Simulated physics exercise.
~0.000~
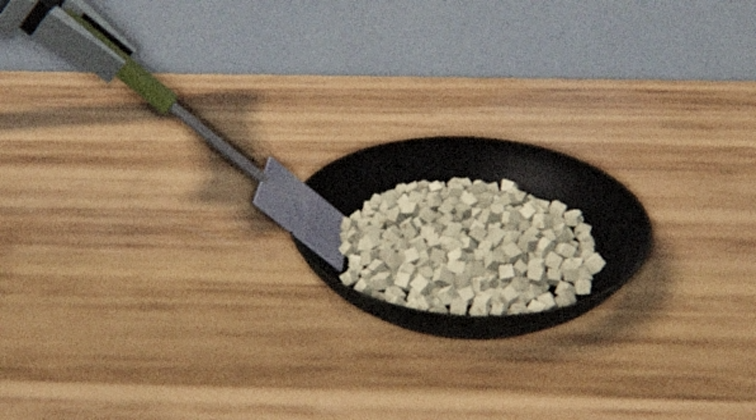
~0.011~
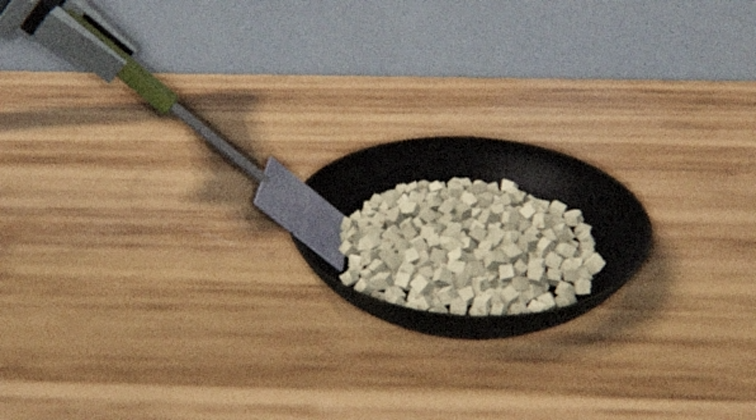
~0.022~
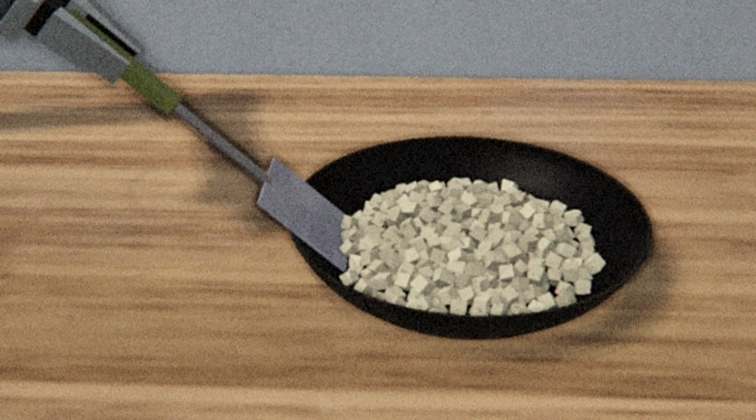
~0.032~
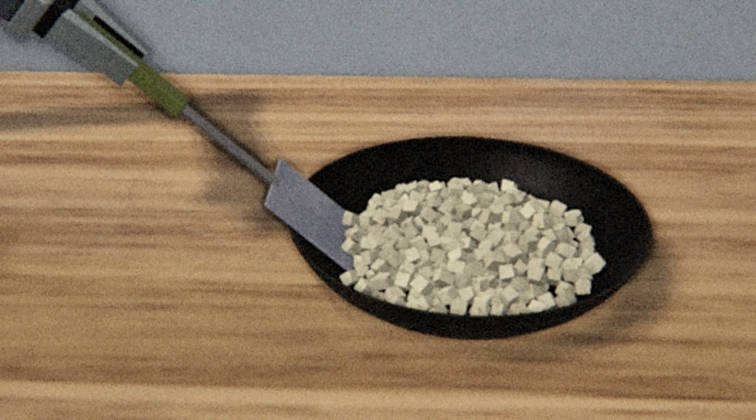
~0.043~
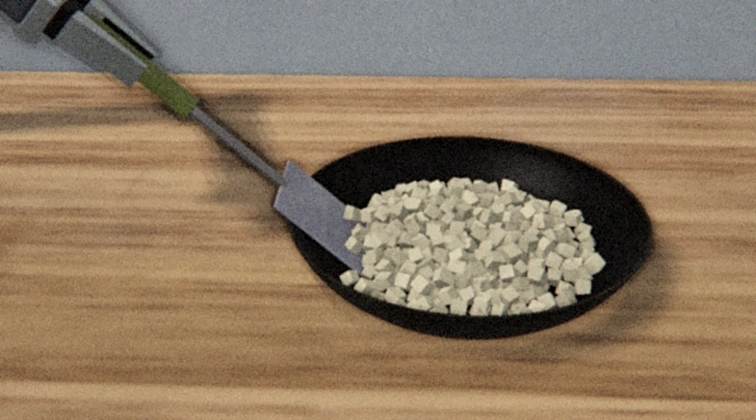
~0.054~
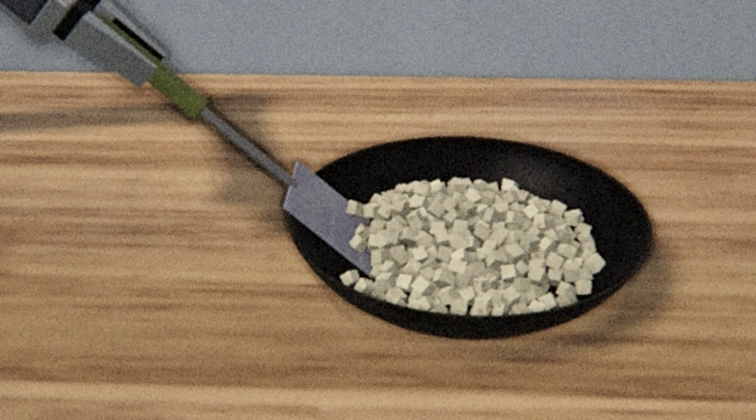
A wood-grained table top stands before a plain grey-blue wall, seen from slightly above by a camera that stays still. A black frying pan holding a heap of pale cream vegetable dice sits right of centre, with a flat grey paddle, green-collared on a grey machine arm, reaching in from the upper left. The arm slowly slides the paddle a short way rightward into the heap's left edge, slightly shifting a few dice there.
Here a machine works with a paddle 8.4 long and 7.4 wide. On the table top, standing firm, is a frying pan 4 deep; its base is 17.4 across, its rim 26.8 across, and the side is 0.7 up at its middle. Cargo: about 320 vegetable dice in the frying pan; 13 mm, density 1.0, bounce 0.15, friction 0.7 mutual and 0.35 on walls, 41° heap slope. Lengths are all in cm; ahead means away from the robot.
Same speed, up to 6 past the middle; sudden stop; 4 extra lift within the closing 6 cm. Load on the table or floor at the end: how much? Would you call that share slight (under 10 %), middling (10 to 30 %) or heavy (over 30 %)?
It is slight.
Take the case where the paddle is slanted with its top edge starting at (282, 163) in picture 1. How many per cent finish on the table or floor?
Roughly 5%.
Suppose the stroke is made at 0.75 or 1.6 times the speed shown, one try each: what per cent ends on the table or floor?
About 0 and 15 per cent.
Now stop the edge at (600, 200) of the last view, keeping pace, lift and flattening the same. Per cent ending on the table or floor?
25 %, roughly.
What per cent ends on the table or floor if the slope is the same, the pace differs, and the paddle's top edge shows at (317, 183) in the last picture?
Share: Roughly 15 %.
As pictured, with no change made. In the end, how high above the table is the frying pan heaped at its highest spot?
It reaches roughly 6.0 cm.
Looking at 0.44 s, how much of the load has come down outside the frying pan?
Share at that moment: About 5 %.
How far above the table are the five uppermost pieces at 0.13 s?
About 4 cm.
By 0.13 s, sloping 43°, highest piece 4 above the table; 324 in the frying pan.
By 0.20 s, sloping 43°, highest piece 6 above the table; 322 in the frying pan, 2 on the blade or in flight.
By 0.44 s, sloping 43°, highest piece 7 above the table; 312 in the frying pan, 10 on the table or floor, 2 on the blade or in flight.
By 1.49 s, sloping 43°, highest piece 6 above the table; 312 in the frying pan, 12 on the table or floor.
Final count, 312 in the frying pan, 12 on the table or floor. That is 4 % on the table or floor.
